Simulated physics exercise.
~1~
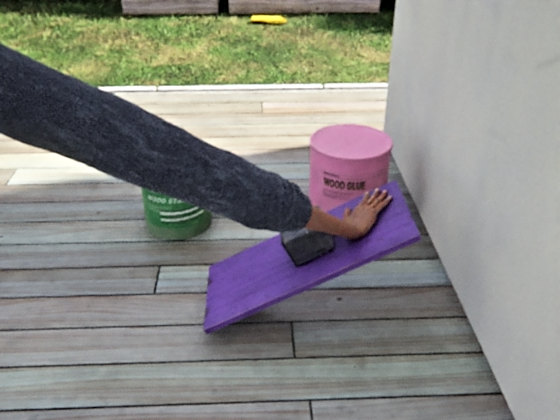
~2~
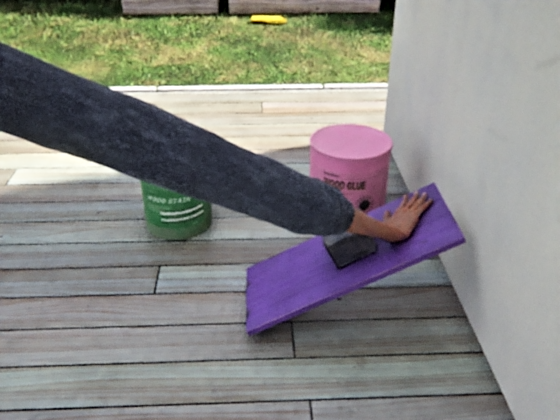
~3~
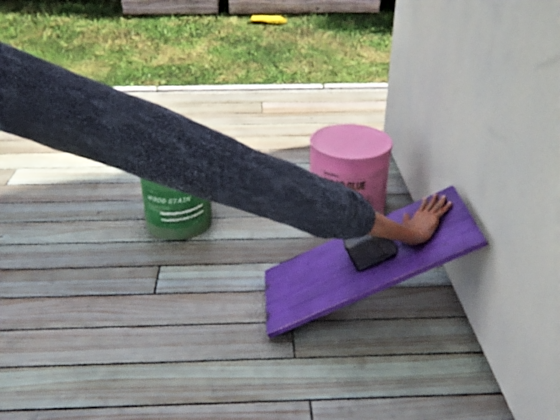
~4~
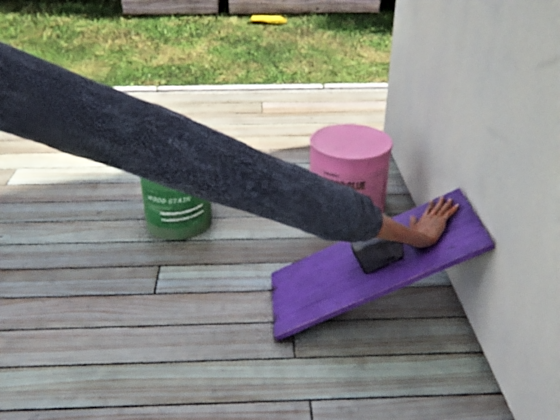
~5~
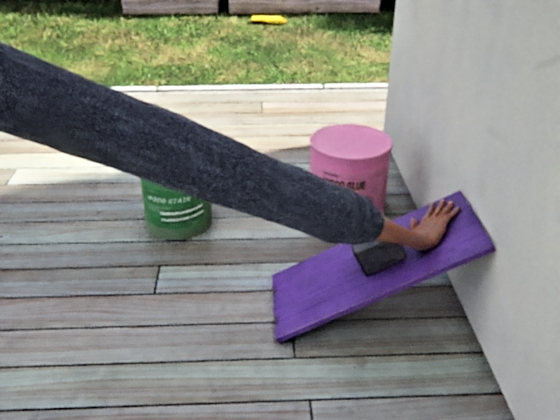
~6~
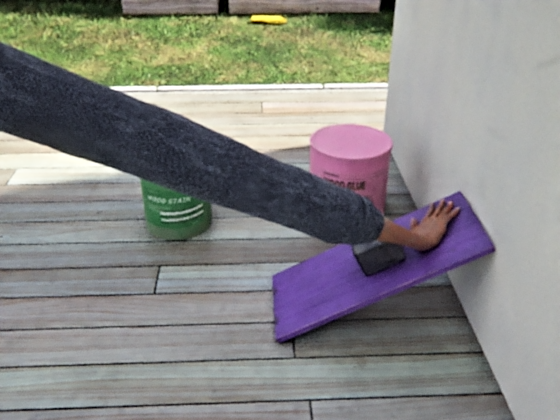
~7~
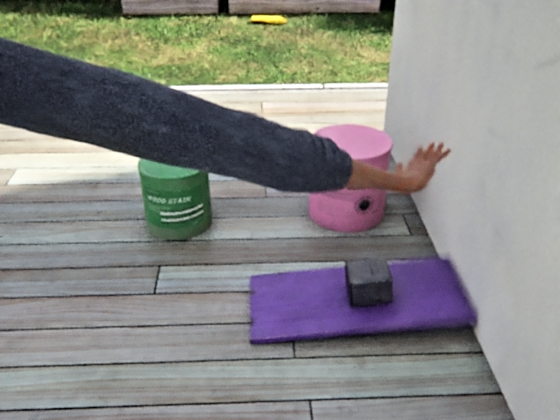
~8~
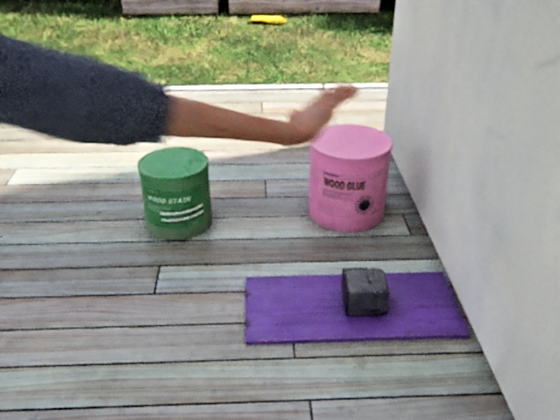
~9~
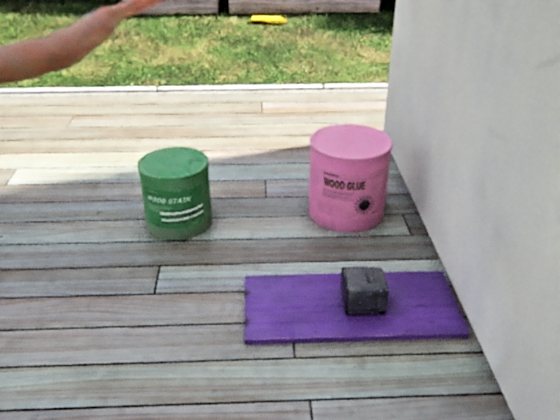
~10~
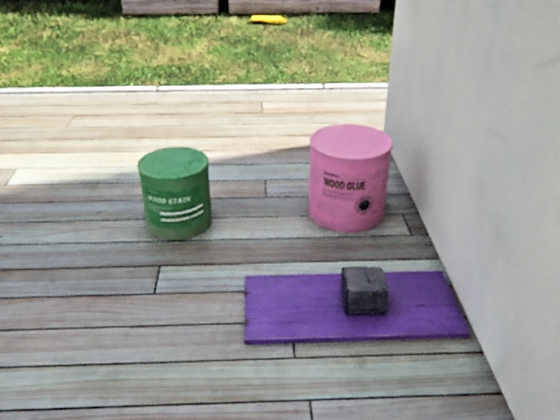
On a wooden deck, a hand pushed a purple board with a dark block on it rightward and leaned it against a pale wall near green and pink pails, then let go, and the board slid down and ended up lying flat with the block still on top.
